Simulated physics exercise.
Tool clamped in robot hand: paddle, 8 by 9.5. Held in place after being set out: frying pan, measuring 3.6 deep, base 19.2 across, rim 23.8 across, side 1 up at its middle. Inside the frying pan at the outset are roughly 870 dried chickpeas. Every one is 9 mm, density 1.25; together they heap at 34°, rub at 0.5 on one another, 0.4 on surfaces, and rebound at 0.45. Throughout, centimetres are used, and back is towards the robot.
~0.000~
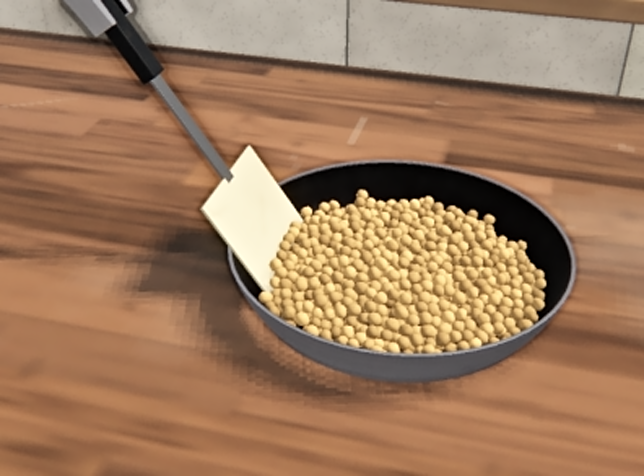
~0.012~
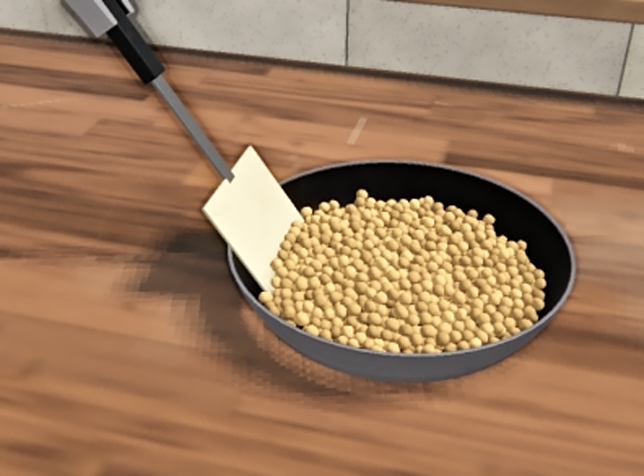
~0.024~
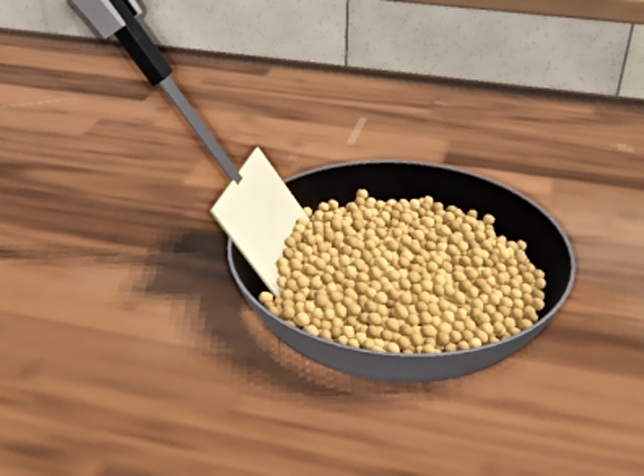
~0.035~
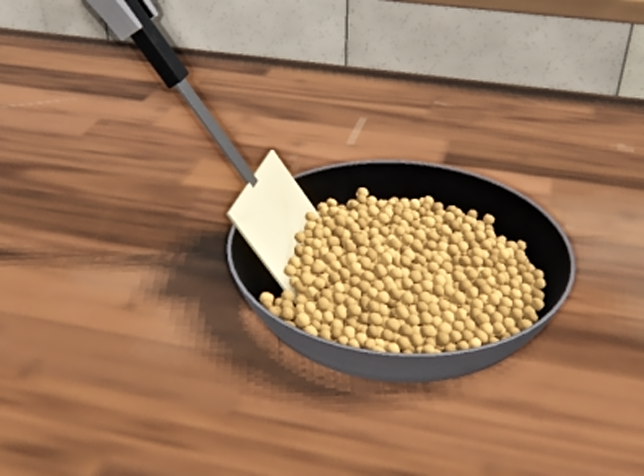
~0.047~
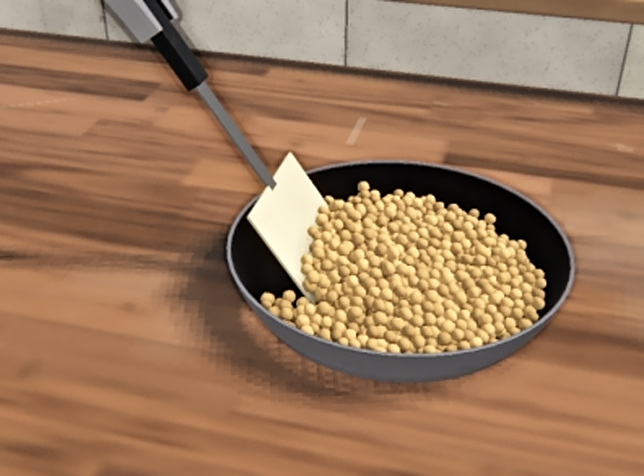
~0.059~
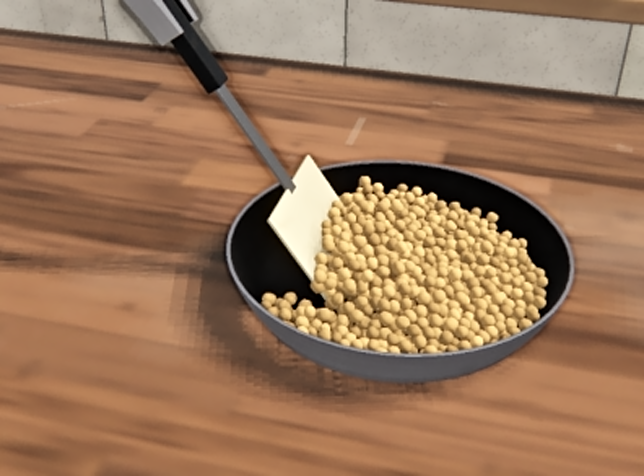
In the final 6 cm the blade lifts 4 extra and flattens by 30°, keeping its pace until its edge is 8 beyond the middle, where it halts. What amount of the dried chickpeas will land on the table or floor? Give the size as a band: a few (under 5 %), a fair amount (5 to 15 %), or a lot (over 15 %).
A lot, over 15 %.
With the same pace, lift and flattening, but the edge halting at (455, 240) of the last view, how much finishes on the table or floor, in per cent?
I'd estimate about 15 per cent.
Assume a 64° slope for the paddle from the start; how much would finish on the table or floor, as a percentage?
Near 25 %.
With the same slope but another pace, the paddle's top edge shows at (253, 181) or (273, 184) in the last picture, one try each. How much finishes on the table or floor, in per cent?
Estimates: Near 10 %, near 20 %.
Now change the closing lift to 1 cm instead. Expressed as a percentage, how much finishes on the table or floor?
It comes to around 20 percent.
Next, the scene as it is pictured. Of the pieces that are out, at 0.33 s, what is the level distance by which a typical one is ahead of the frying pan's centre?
I reckon roughly 24 centimetres.
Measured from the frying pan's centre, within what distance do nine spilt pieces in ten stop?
Around 65 centimetres.
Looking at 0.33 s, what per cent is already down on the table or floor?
25 %.
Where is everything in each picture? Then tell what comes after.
The paddle top edge at (227, 175), sloping 55°; upper third of the load around (393, 261), from x 265 to 540, top at y 195; 867 in the frying pan, in the first picture.
The paddle top edge at (228, 176), sloping 55°; upper third of the load around (393, 261), from x 265 to 540, top at y 195, in the second picture.
The paddle top edge at (235, 177), sloping 55°; upper third of the load around (388, 261), from x 265 to 540, top at y 195, in the third picture.
The paddle top edge at (251, 180), sloping 55°; upper third of the load around (375, 257), from x 265 to 540, top at y 195, in the fourth picture.
The paddle top edge at (270, 183), sloping 55°; upper third of the load around (379, 253), from x 265 to 540, top at y 185, in the fifth picture.
The paddle top edge at (289, 186), sloping 55°; upper third of the load around (384, 251), from x 265 to 540, top at y 180; 867 in the frying pan, in the sixth picture.
After 0.09 s, sloping 55°, highest piece 7 above the table; 867 in the frying pan.
After 0.12 s, sloping 46°, highest piece 9 above the table; 866 in the frying pan, 1 on the blade or in flight.
After 0.33 s, sloping 25°, highest piece 6 above the table; 628 in the frying pan, 236 on the table or floor, 3 on the blade or in flight.
After 1.38 s, sloping 25°, highest piece 4 above the table; 627 in the frying pan, 240 on the table or floor.
In the end, 627 in the frying pan, 240 on the table or floor. That is 28 % on the table or floor.
